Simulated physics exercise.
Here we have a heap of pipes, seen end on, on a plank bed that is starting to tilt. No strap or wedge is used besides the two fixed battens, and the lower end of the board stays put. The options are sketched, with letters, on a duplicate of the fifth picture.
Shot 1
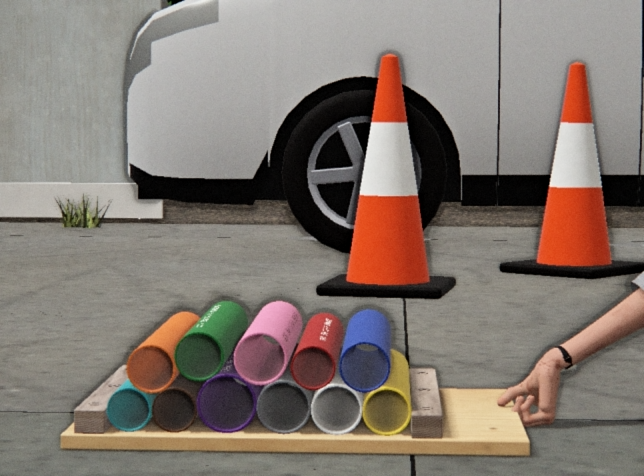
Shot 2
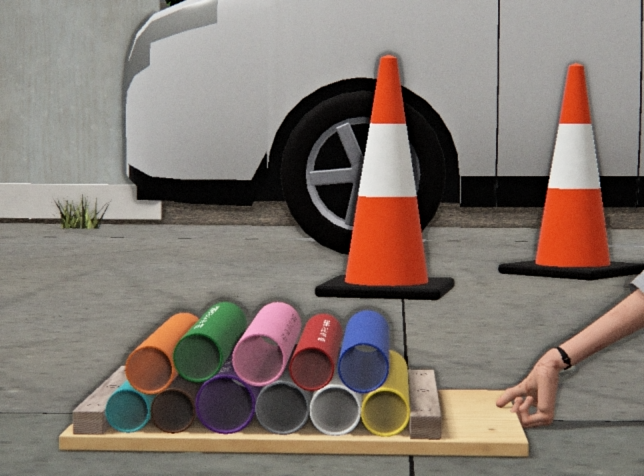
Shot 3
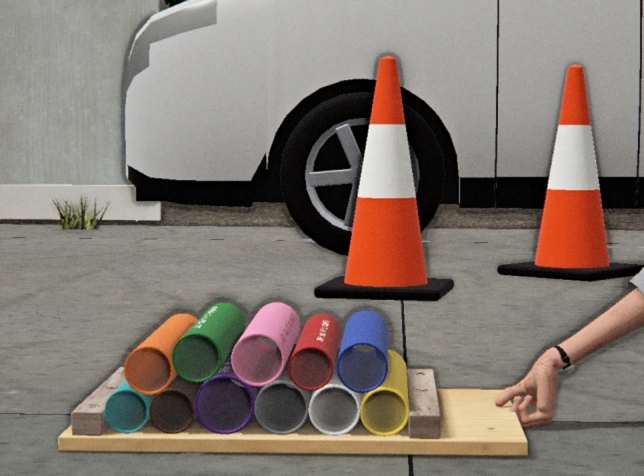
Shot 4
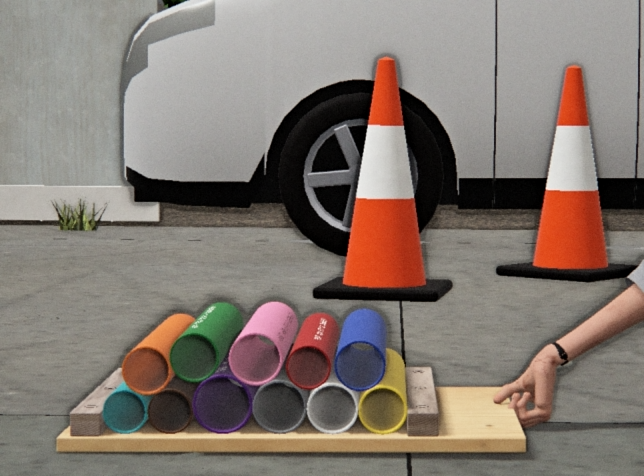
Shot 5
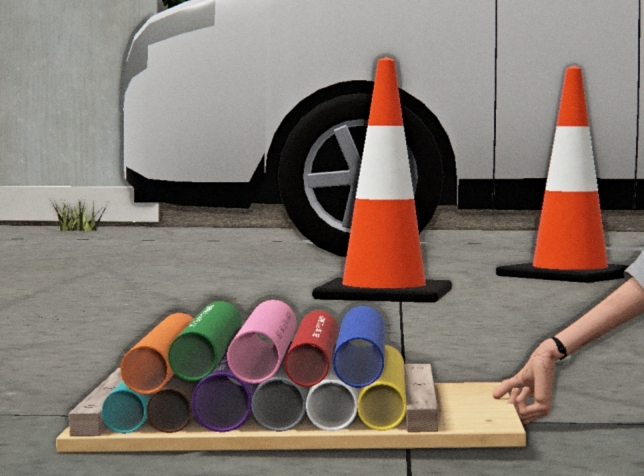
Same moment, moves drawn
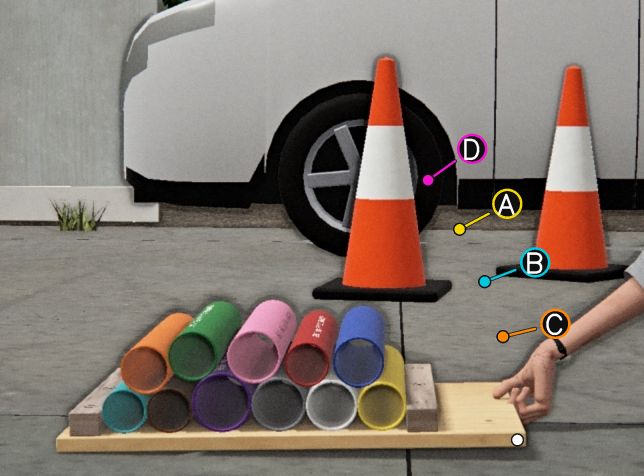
Colourful pipes lie stacked end on in two rows between wooden blocks on a pale plank, with orange, green, pink, red and blue above teal, brown, purple, grey, white and yellow. Seen from the front at ground level on grey paving, two orange-and-white cones and a silvery vehicle stand behind. A hand at right touches the plank's end, and everything stays nearly still, the view shifting barely perceptibly.
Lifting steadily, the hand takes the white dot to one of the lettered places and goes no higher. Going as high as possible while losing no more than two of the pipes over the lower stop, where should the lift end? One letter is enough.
The last mark within the limit is A.
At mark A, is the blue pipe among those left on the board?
Yes.
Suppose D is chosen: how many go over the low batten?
It comes to five.
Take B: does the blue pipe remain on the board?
Yes, with B.
On the marked copy, A at (460, 229); B at (485, 282); C at (503, 336); D at (428, 180); the white dot at (517, 440).
With A. Early on, board at 17°.
Further on, board at 29°.
At the end, board at 29°, two over the low batten (orange, green).
As for the rest, B two over the low batten (orange, green); C none over the low batten; D five over the low batten.
